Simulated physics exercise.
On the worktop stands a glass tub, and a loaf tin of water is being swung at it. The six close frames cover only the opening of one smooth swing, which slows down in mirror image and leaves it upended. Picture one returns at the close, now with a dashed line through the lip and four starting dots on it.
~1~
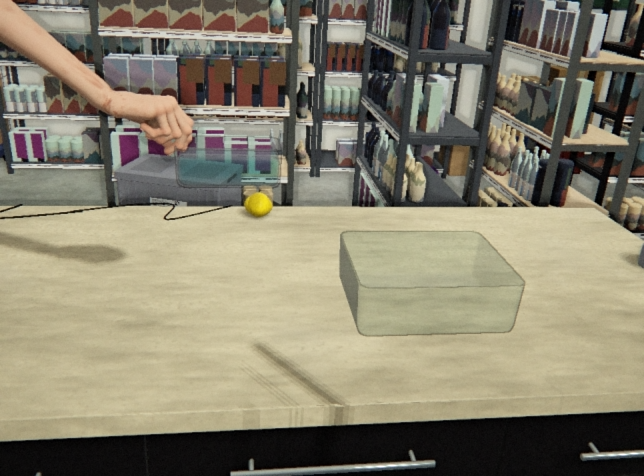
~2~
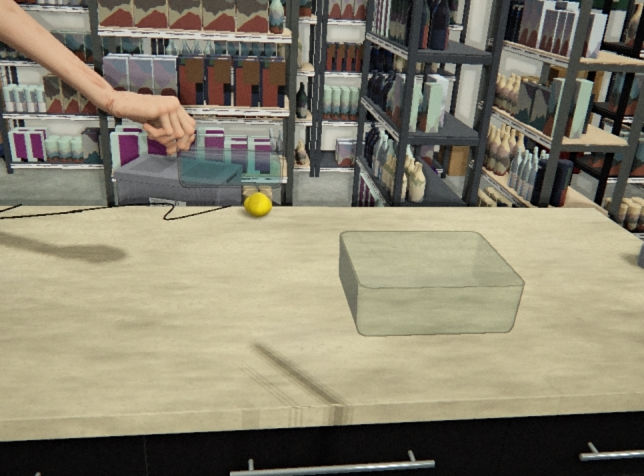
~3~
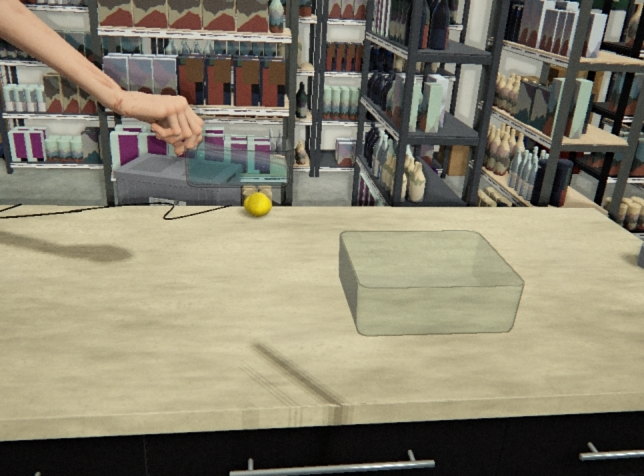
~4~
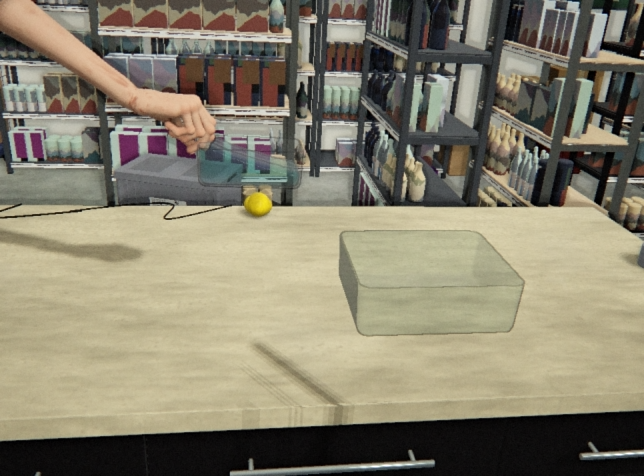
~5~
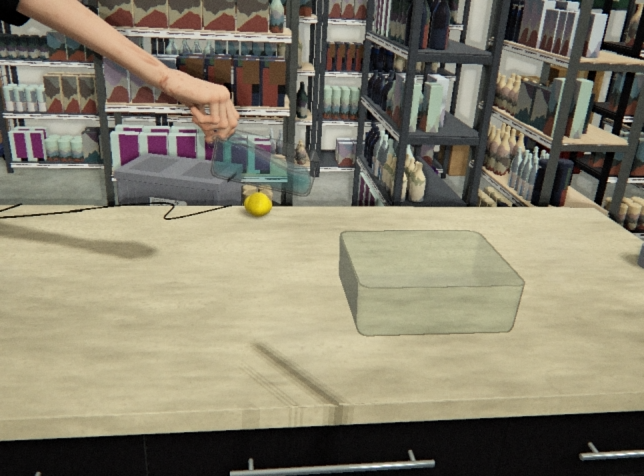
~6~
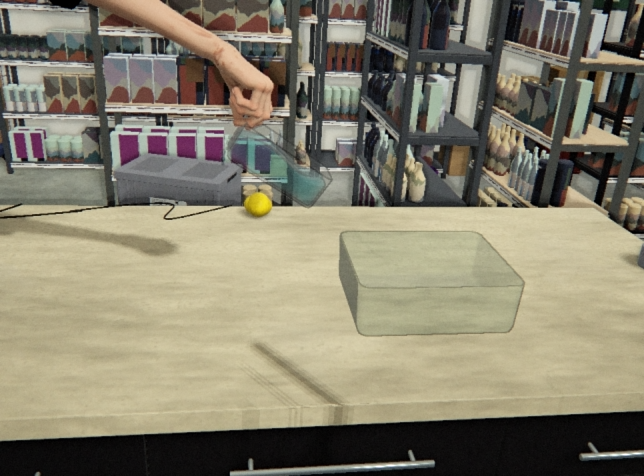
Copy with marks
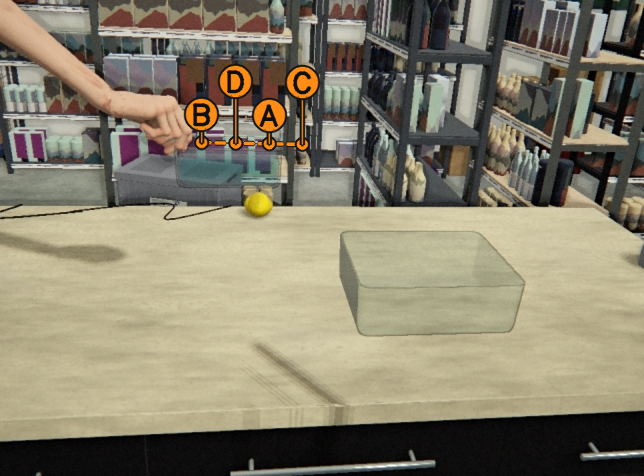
The video shows a hand holding a see-through bluish container above a pale worktop, moving it slowly right, then tilting it down toward the right, while a small yellow ball and a clear glass tub stay still.
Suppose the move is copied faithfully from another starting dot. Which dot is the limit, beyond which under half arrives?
That is spot D.
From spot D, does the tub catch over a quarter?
Yes, it does.
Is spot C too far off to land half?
No, not at all.
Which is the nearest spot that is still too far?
That would be B.
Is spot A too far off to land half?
No, not at all.
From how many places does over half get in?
Three of the four.
On the marked copy, A at (269, 143); B at (201, 142); C at (302, 144); D at (235, 143).
If A is chosen, about 77 % lands in the tub, 12 % falls short and 12 % goes beside or beyond.
If B is chosen, about 13 % lands in the tub, 83 % falls short and 4 % goes beside or beyond.
If C is chosen, about 74 % lands in the tub, 7 % falls short and 19 % goes beside or beyond.
If D is chosen, about 71 % lands in the tub, 21 % falls short and 8 % goes beside or beyond.
